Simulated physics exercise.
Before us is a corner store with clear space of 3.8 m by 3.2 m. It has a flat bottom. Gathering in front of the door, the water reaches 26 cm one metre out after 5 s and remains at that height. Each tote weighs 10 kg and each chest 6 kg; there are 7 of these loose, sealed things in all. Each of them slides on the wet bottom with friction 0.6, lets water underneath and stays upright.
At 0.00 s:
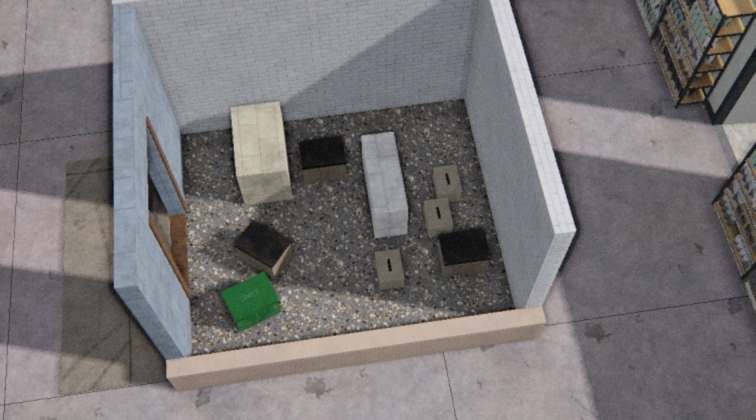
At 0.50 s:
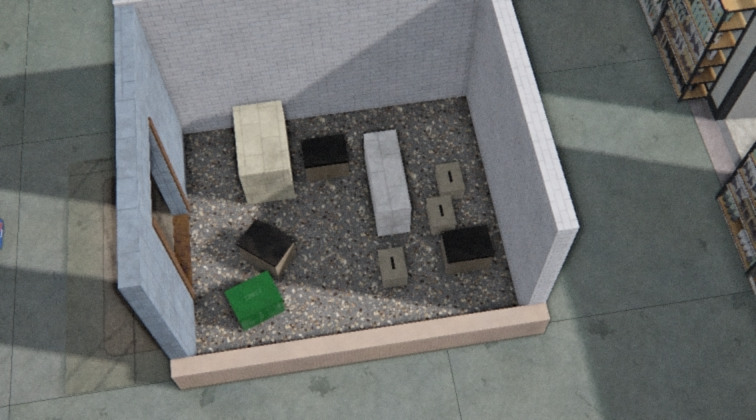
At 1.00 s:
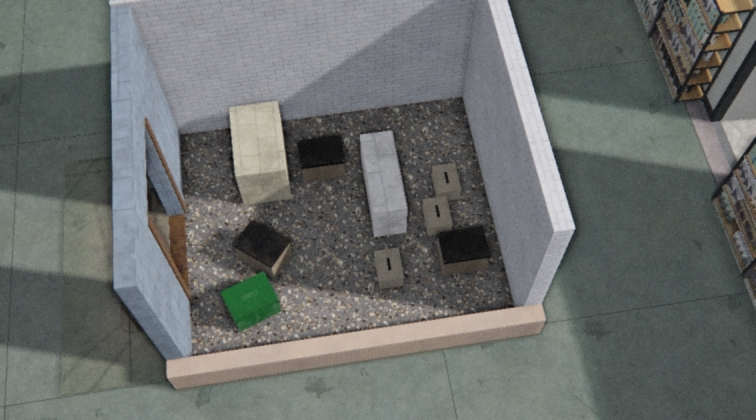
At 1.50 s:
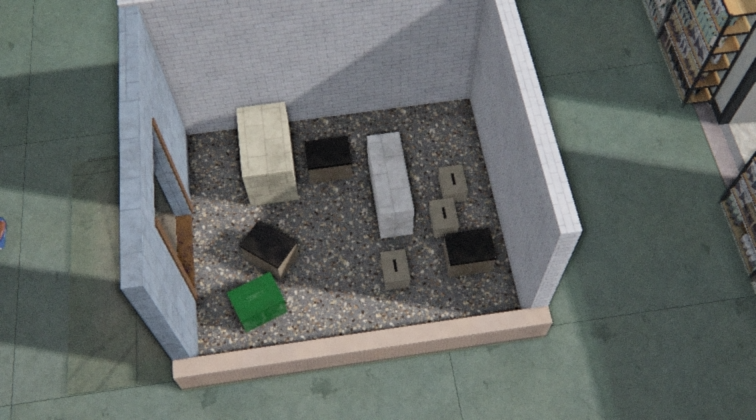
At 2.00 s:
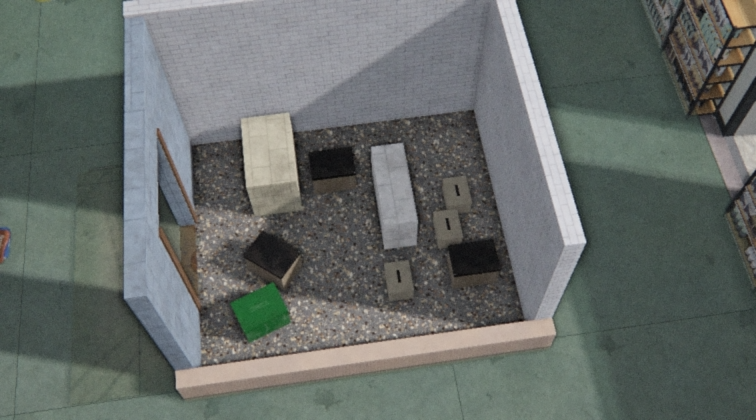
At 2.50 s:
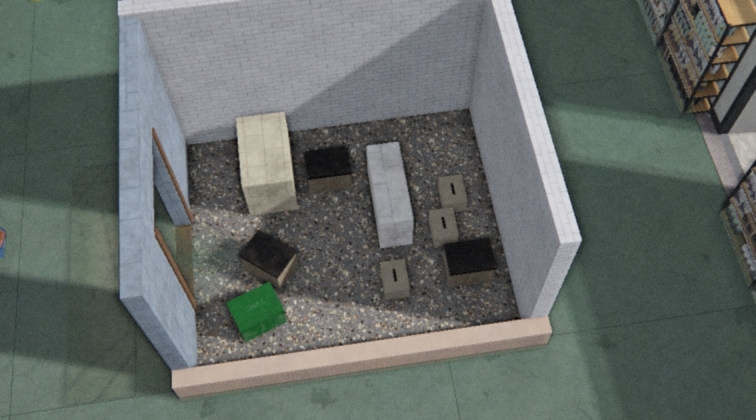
A green chest sat among pale and dark-topped blocks in a walled room with a pebbly floor, and nothing inside moved; the view just shifted slightly while the ground outside turned from greyish to green.
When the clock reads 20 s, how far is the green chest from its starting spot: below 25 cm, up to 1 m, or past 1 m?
Up to 1 m.
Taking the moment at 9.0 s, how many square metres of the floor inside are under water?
11.0 m2.
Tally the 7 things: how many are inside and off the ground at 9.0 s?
6 of them.
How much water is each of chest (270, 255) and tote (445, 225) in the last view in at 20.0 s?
About 25 and 26 cm.
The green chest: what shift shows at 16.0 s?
Roughly 60 centimetres by that point.
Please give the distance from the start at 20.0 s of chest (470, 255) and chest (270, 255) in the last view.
Shifts: 200 cm / 200 cm.
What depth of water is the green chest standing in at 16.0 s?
Depth: About 16 cm.
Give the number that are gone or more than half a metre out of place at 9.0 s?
I make it 4 by then.
After 4.0 s the green chest is near (259, 318), 0.2 m from its start, aground; 0 afloat.
After 9.0 s the green chest is near (219, 333), 0.5 m from its start, afloat; 6 afloat.
After 16.0 s the green chest is near (301, 276), 0.6 m from its start, afloat; 7 afloat.
After 20.0 s the green chest is near (310, 302), 0.6 m from its start, afloat; 7 afloat.
